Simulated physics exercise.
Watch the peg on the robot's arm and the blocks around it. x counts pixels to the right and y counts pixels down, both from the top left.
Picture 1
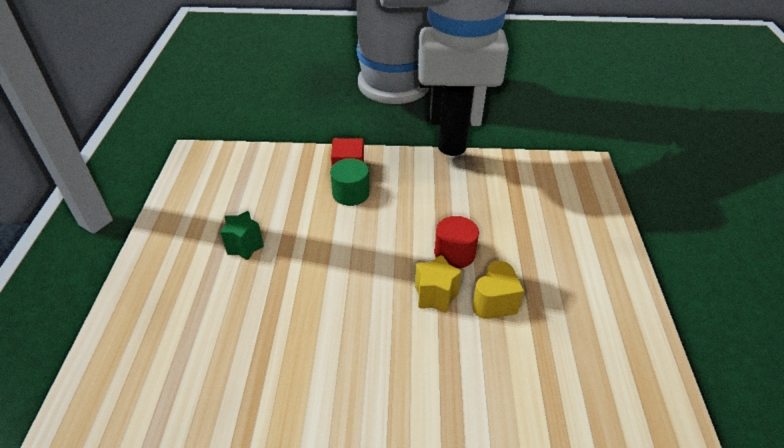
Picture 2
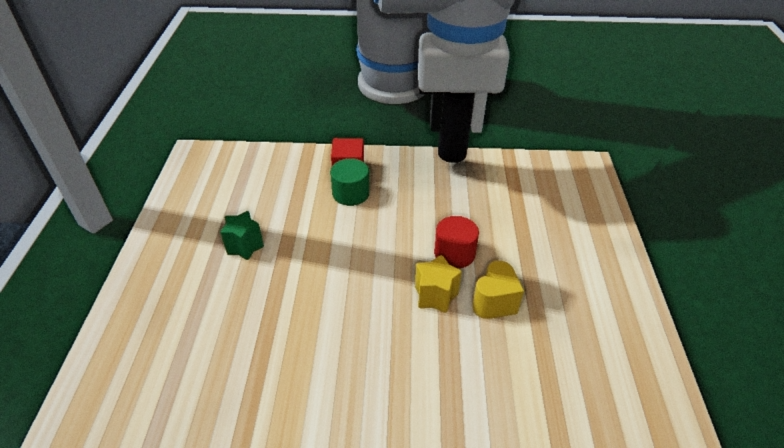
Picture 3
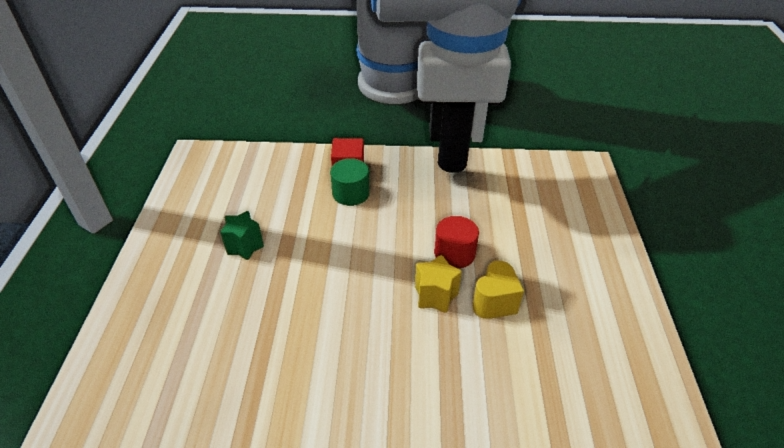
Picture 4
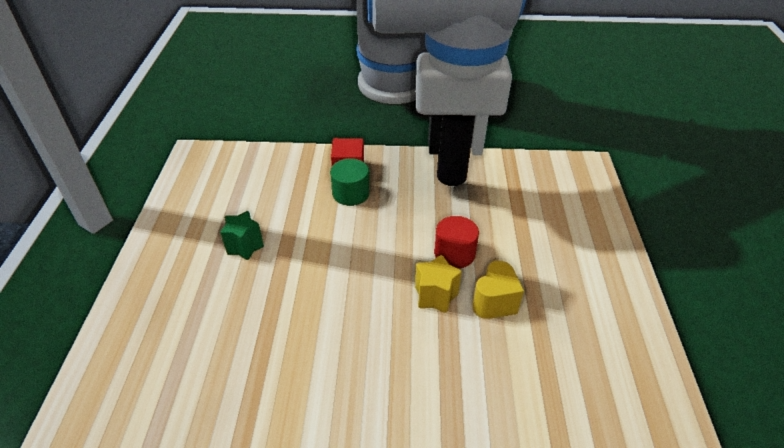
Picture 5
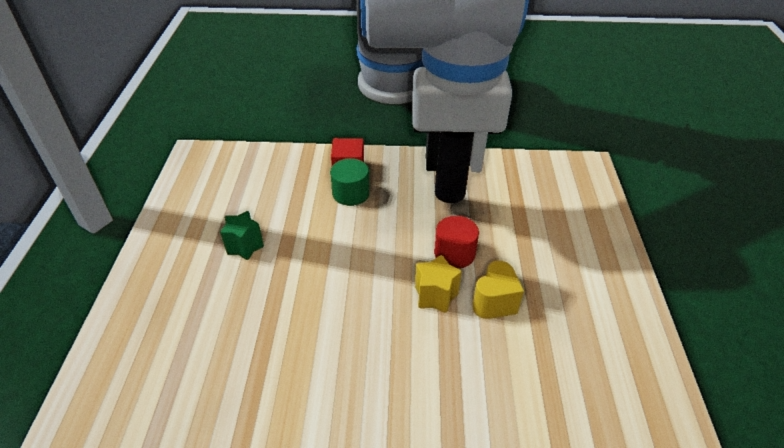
A grey robotic arm with blue bands and a black peg moves slowly forward from the far edge of a striped wooden board on a green surface, seen from above by a still camera. A red block and green cylinder sit at the back, a green star at left, and a red cylinder, yellow star and yellow heart near the centre. The peg slides closer behind the red cylinder while every block stays still.
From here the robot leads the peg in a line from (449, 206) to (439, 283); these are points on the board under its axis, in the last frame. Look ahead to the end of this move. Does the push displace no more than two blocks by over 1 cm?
My answer is no.
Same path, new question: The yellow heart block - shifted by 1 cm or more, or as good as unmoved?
It does get moved.
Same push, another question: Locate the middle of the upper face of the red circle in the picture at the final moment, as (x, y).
Around (476, 280).
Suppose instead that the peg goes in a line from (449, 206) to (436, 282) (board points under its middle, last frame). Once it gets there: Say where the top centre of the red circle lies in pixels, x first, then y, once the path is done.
My estimate: (475, 277).
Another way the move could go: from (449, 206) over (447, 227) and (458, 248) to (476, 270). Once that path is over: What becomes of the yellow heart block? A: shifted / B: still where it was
A.
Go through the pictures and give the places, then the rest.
The first frame shows peg's lower end at (452, 148); yellow star at (438, 272); red circle at (458, 230); yellow heart block at (500, 279).
The second frame shows peg at (452, 154); blocks still.
The third frame shows peg at (452, 164); blocks still.
The fourth frame shows peg at (452, 177); blocks still.
The fifth frame shows peg at (450, 193); yellow star at (438, 272); red circle at (458, 230); yellow heart block at (500, 279).
On the path given first. One third of the way, peg at (447, 217); red circle at (458, 233).
Two thirds of the way, peg at (443, 243); yellow star at (436, 276); red circle at (467, 258).
At the end, peg at (441, 270); yellow star at (433, 286), turned 40° clockwise; red circle at (476, 280); yellow heart block at (516, 289), turned 20° anticlockwise.
